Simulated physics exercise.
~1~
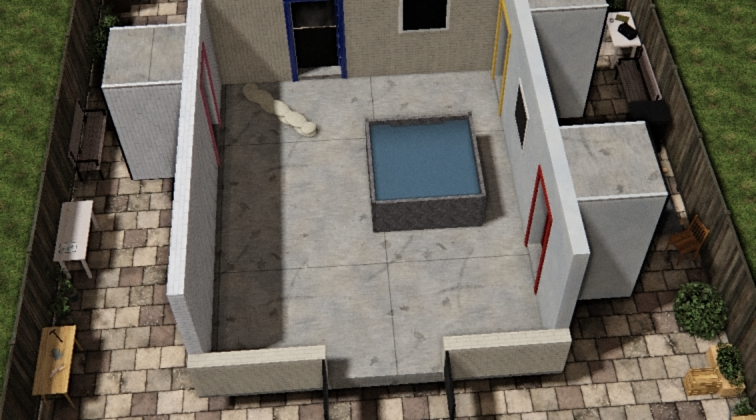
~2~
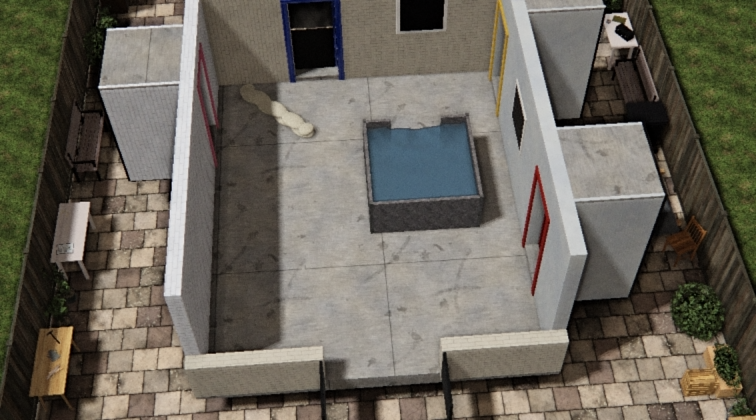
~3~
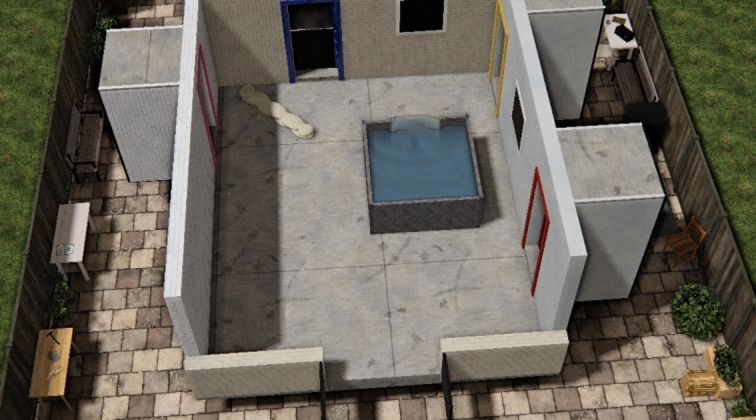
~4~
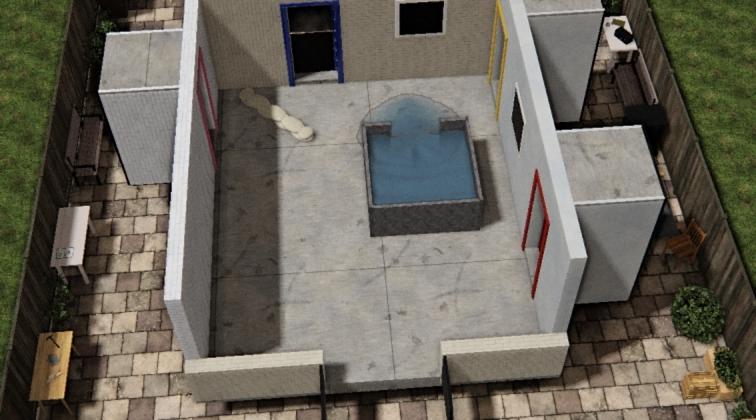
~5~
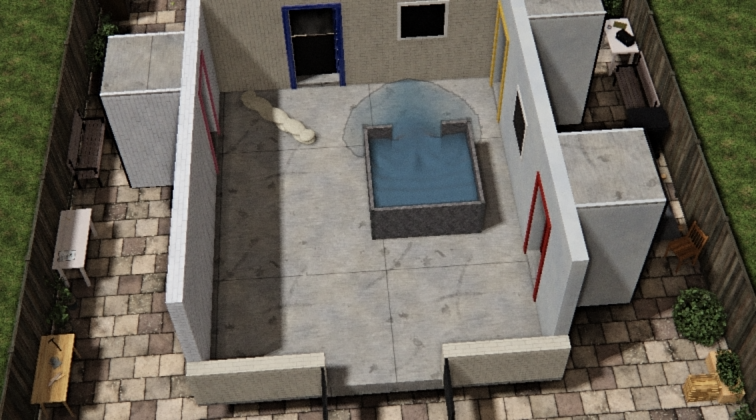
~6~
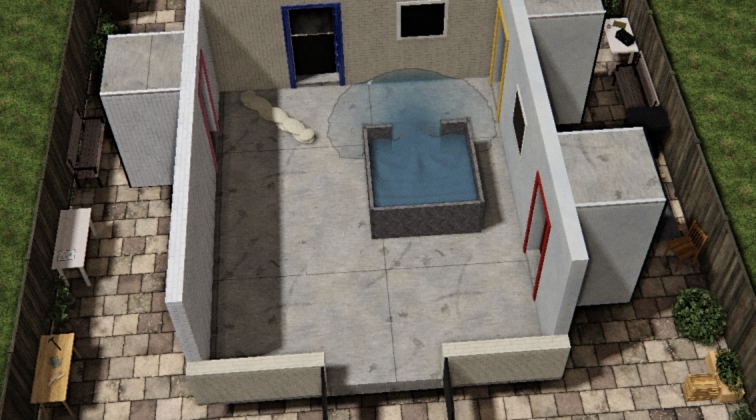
Walled yard with a square tank of still water, its far side opening and water pouring out, spreading across the concrete floor.
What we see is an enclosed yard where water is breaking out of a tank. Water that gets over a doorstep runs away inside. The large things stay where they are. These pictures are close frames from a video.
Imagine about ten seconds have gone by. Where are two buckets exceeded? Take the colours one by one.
As I see it, red door: Two buckets at most; yellow door: Above two buckets; pink door: Two buckets at most; blue door: Above two buckets.
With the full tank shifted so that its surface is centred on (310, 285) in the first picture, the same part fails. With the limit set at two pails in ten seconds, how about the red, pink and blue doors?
Red door falls short; pink door exceeds the limit; blue door exceeds the limit.
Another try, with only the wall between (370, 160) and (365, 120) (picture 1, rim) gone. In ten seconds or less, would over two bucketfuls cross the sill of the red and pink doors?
I think the red door remains below the limit and the pink door crosses the limit.
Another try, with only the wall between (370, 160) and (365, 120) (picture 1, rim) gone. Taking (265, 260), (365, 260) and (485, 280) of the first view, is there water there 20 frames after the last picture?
In turn: Inundated, then untouched, then untouched.
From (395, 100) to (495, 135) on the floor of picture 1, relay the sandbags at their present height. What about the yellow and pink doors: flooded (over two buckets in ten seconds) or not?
Well, the yellow door breaks the limit, while the pink door breaks the limit.
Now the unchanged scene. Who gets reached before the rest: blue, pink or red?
My pick for first is the door marked blue.
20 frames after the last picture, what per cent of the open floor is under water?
Close to 45 %.
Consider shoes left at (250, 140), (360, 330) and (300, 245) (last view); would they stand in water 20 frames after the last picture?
As listed, the points end up soaked, high and dry and high and dry.
A moment on, water covers 20 % of the floor; the red door not reached, the yellow door under two buckets in, the pink door not reached, the blue door wet at the sill, nothing in.
Next, water covers 25 % of the floor; the red door not reached, the yellow door over two buckets in, the pink door not reached, the blue door under two buckets in.
Then, water covers 45 % of the floor; the red door wet at the sill, nothing in, the yellow door far over two buckets in, the pink door wet at the sill, nothing in, the blue door under two buckets in.
Later, water covers 85 % of the floor; the red door wet at the sill, nothing in, the yellow door far over two buckets in, the pink door wet at the sill, nothing in, the blue door over two buckets in.
In the end, water covers 90 % of the floor; the red door wet at the sill, nothing in, the yellow door far over two buckets in, the pink door wet at the sill, nothing in, the blue door far over two buckets in.
